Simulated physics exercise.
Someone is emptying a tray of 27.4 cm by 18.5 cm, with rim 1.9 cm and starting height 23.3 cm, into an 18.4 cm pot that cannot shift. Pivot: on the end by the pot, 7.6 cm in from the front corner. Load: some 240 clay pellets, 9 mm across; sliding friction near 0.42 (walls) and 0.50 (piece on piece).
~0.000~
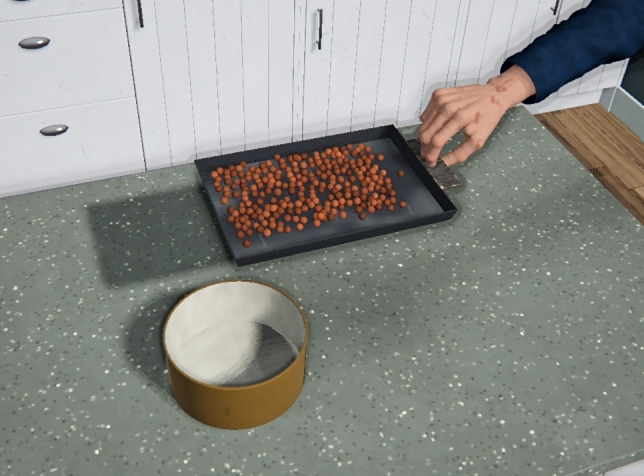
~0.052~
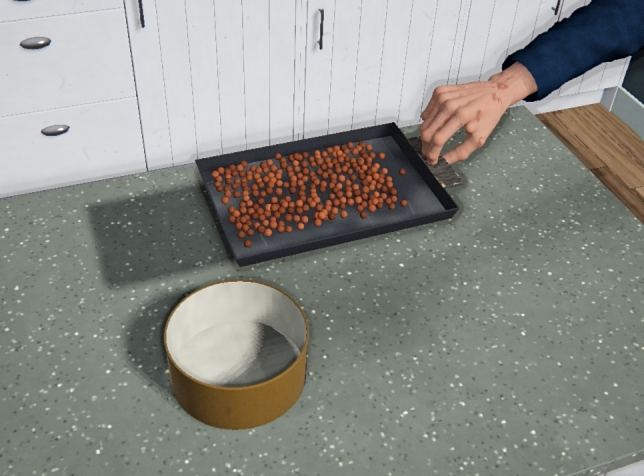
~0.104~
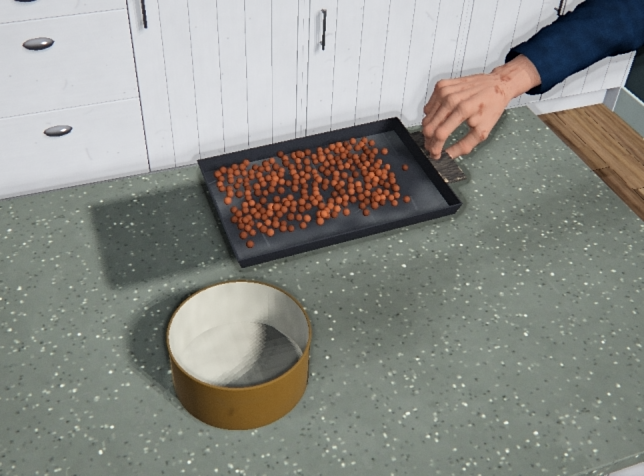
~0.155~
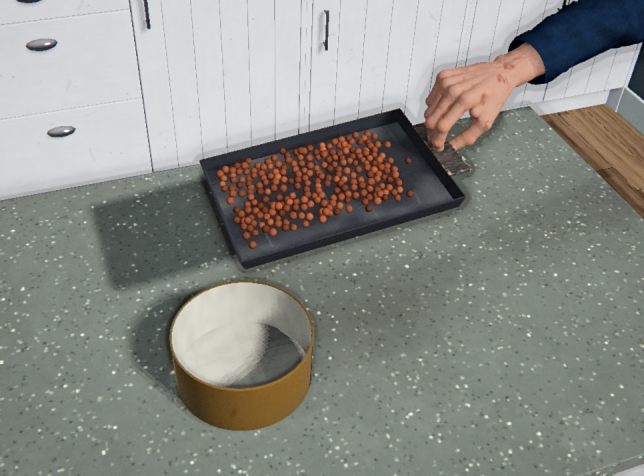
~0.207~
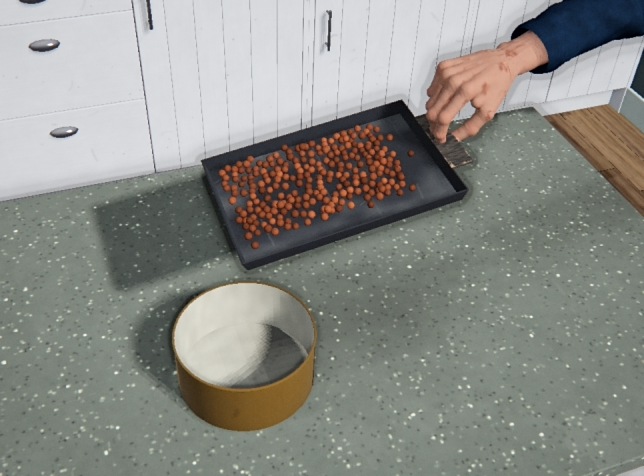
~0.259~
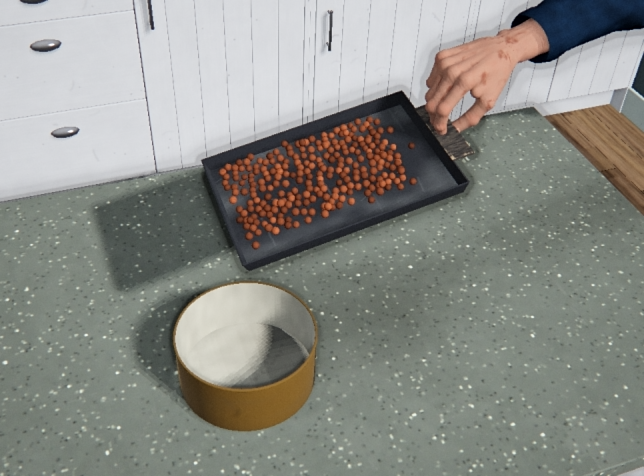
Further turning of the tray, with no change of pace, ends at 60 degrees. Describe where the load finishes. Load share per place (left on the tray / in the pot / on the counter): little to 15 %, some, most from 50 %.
Left on the tray: Most; pot: Little; counter: Little.
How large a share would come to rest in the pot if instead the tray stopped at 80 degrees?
Roughly 70 %.
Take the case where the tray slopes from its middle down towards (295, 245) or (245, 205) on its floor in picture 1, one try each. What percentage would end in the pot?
That would be close to 5 per cent, then close to 0 per cent.
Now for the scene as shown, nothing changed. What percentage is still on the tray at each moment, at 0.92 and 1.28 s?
Roughly 100 then 100.
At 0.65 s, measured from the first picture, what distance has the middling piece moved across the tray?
Some 6 cm.
Then, at 0.65 s, tilt 35 degrees; the tray holds 100 %, the pot 0 %.
After 0.92 s, tilt 51 degrees; the tray holds 100 %, the pot 0 %.
After 1.28 s, tilt 60 degrees; the tray holds 100 %, the pot 0 %.
In the end, at 1.7 s, tray 100 %, pot 0 %, counter 0 %.
